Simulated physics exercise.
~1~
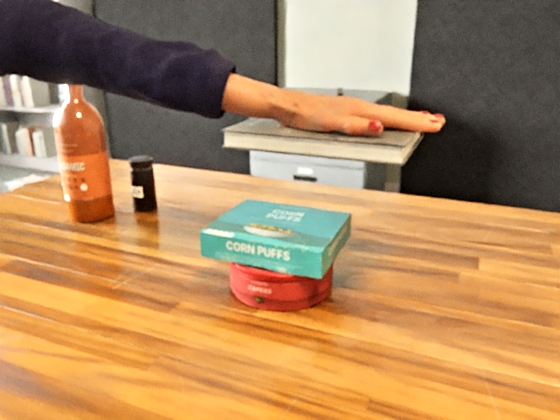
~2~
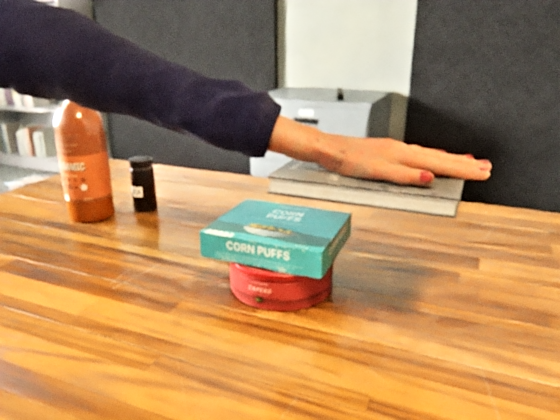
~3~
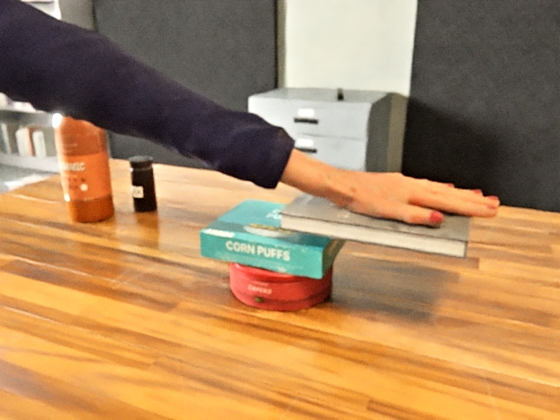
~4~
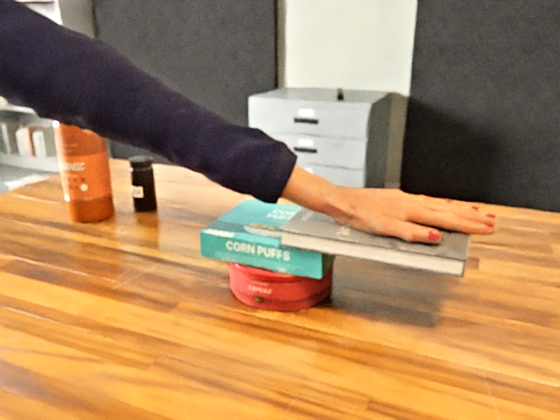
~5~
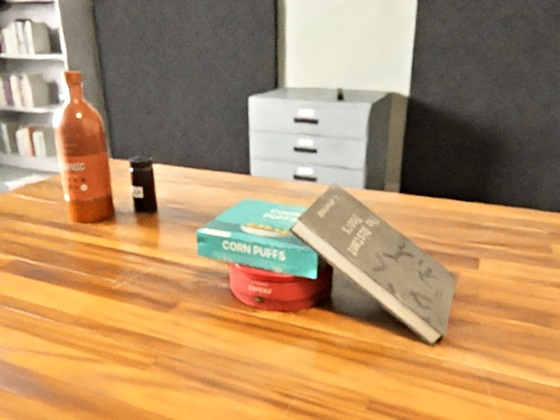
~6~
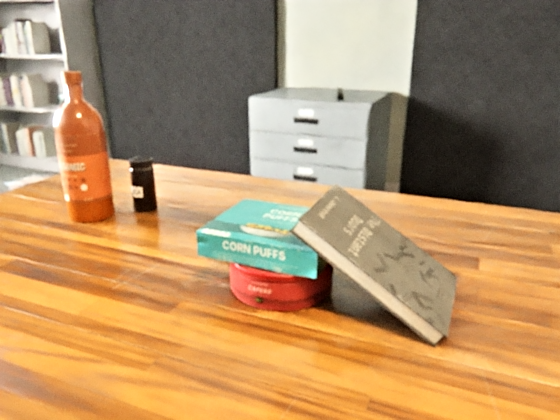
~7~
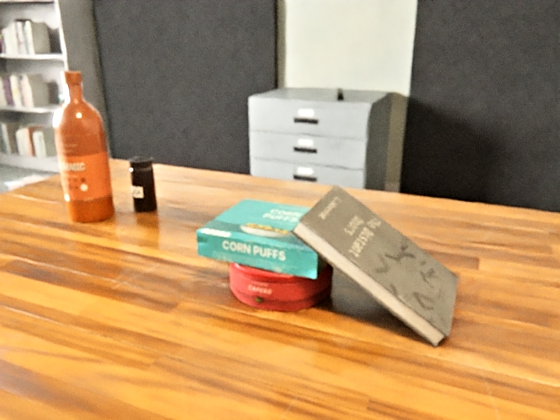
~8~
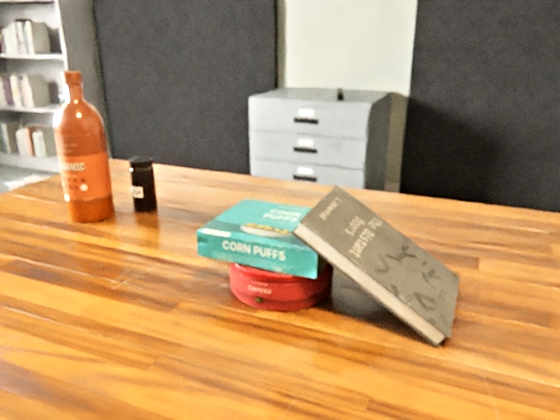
We see a hand lower a grey book onto the right side of a turquoise packet stacked on a red tub, near an orange bottle and black shaker. Once released, the book tips down to the right and ends leaning against the packet, its lower end on the table.
